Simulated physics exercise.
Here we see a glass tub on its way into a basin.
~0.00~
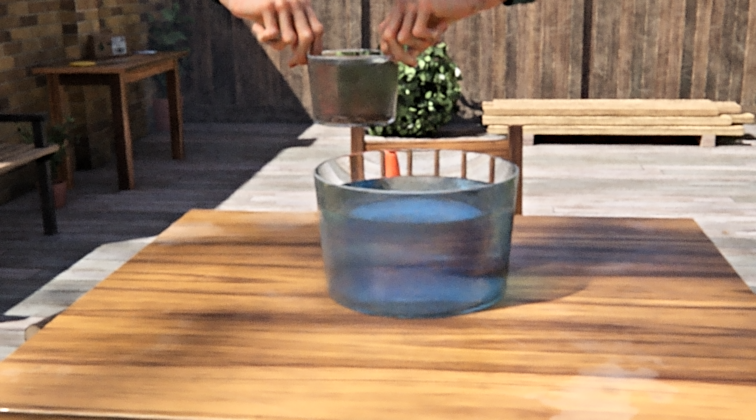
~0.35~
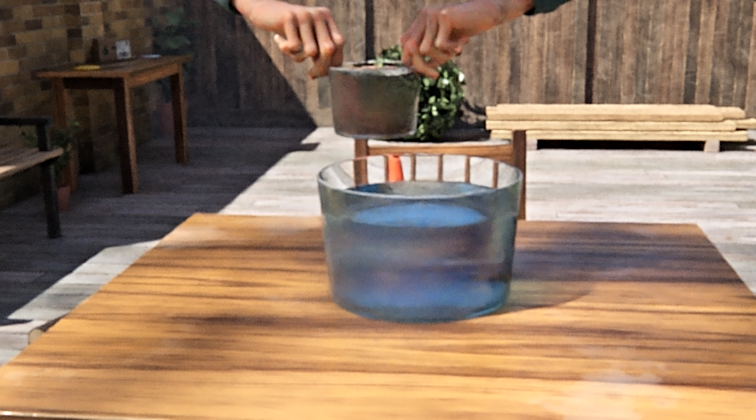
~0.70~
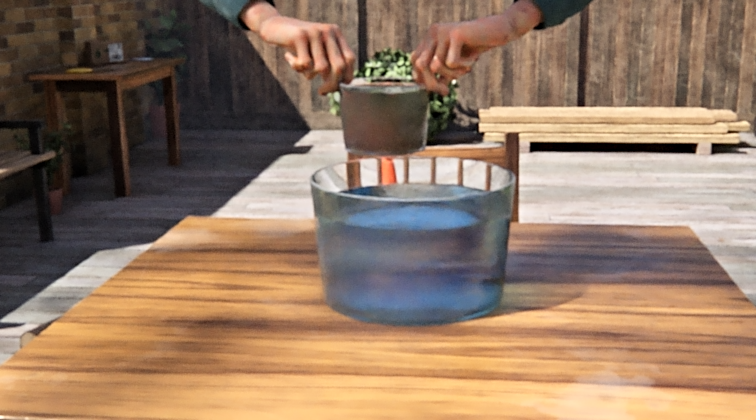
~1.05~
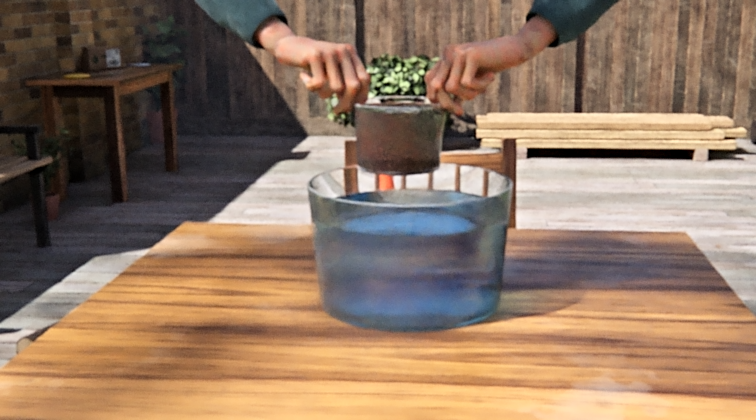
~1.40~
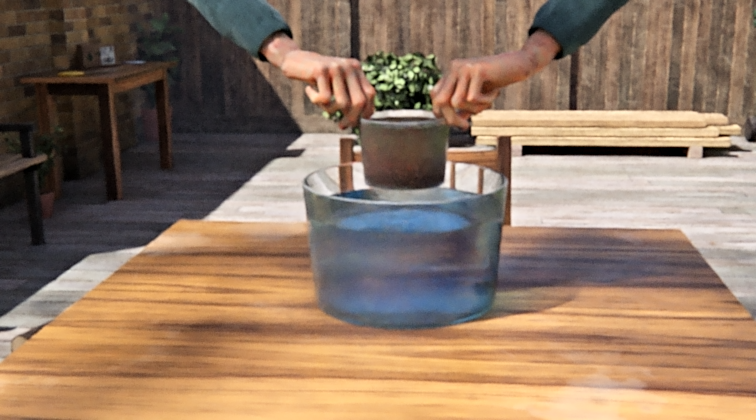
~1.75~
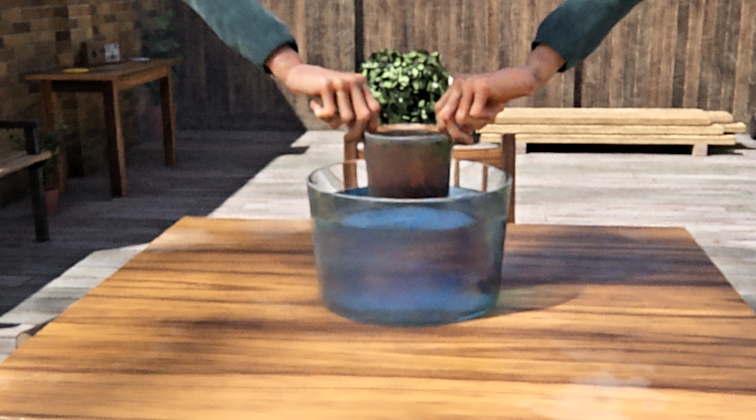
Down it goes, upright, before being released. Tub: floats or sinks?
It is left underwater.
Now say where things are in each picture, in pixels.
The first picture shows tub (354, 86) nearly full; above the basin.
The second picture shows tub nearly full, surface at (374, 72); coming down.
The third picture shows tub (385, 113) nearly full; lower.
The fourth picture shows tub nearly full, surface at (399, 108); lower still.
The fifth picture shows tub (404, 147) nearly full; close to the surface.
The sixth picture shows tub nearly full, surface at (408, 137); just over the surface.
After 2.2 s, the tub dips into the water.
After 2.8 s, water pours in over its rim.
After 5.0 s, the tub lies on the bottom.
